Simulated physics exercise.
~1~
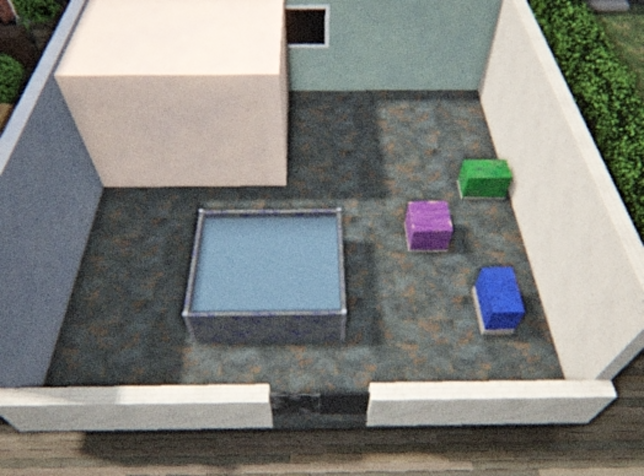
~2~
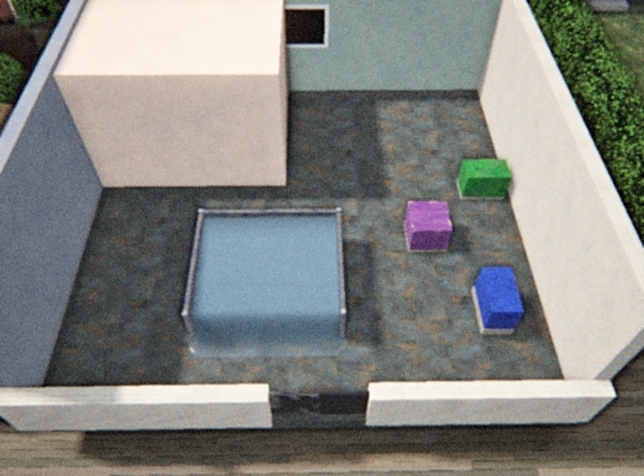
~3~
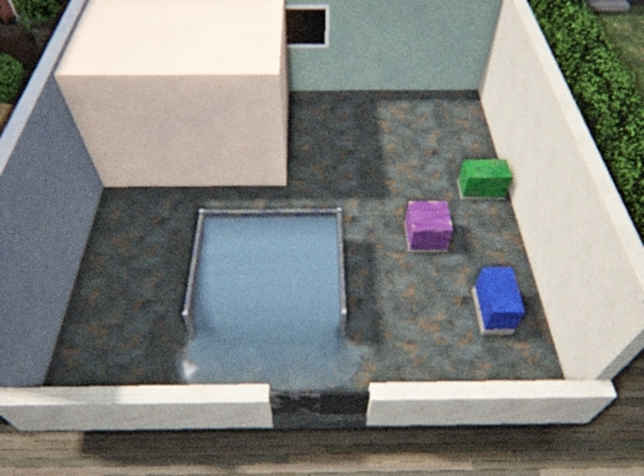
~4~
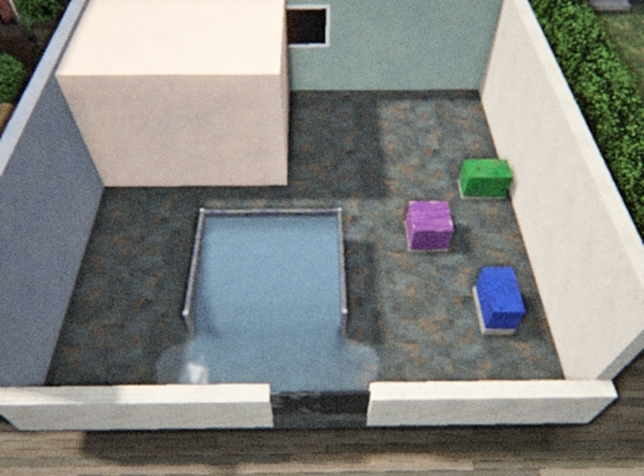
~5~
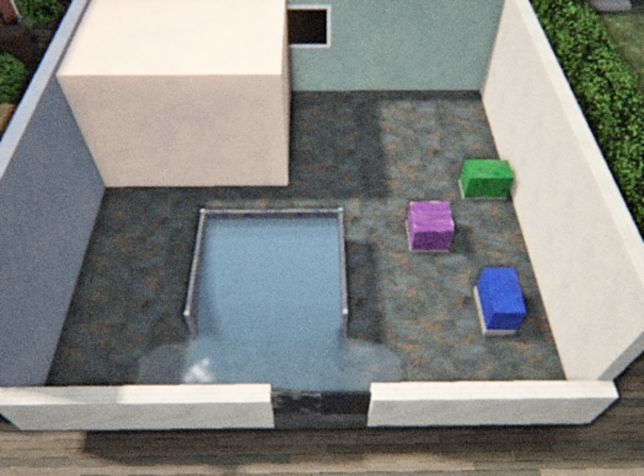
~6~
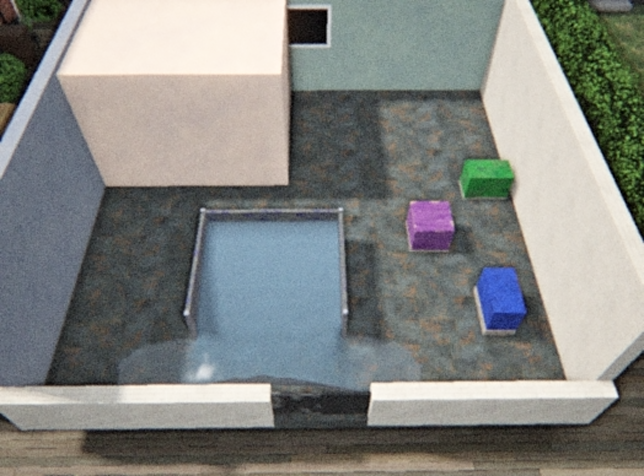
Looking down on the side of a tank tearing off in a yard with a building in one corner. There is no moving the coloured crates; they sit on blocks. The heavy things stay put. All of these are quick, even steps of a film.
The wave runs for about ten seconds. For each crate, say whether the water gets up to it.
The green crate will be reached; the blue crate will be reached; the purple crate will be reached.
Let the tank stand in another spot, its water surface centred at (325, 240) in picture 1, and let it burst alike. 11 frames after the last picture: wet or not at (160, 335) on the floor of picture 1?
By that frame the spot is drenched.
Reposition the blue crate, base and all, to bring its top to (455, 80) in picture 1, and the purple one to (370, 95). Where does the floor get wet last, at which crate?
Answer: The purple one.
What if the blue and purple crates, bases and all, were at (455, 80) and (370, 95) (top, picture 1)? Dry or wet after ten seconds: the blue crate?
As for the blue one, it keeps clear.
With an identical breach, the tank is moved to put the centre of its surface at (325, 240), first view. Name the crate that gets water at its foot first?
Blue one.
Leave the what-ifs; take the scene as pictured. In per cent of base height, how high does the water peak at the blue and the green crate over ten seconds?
Around 170 % and 580 %.
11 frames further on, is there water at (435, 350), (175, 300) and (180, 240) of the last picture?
Taking the three spots one by one, I'd call them drenched, clear and clear.
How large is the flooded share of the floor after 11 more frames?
I'd say close to 30 per cent.
A moment on, water covers 15 % of the floor; the green crate not reached, the blue crate not reached, the purple crate not reached.
Next, water covers 30 % of the floor; the green crate not reached, the blue crate water round its plinth, the purple crate not reached.
Then, water covers 50 % of the floor; the green crate water round its plinth, the blue crate water round its plinth, the purple crate water round its plinth.
Later, water covers 80 % of the floor; the green crate water round its plinth, the blue crate water round its plinth, the purple crate water round its plinth.
In the end, water covers 100 % of the floor; the green crate was topped, the blue crate was topped, the purple crate was topped.
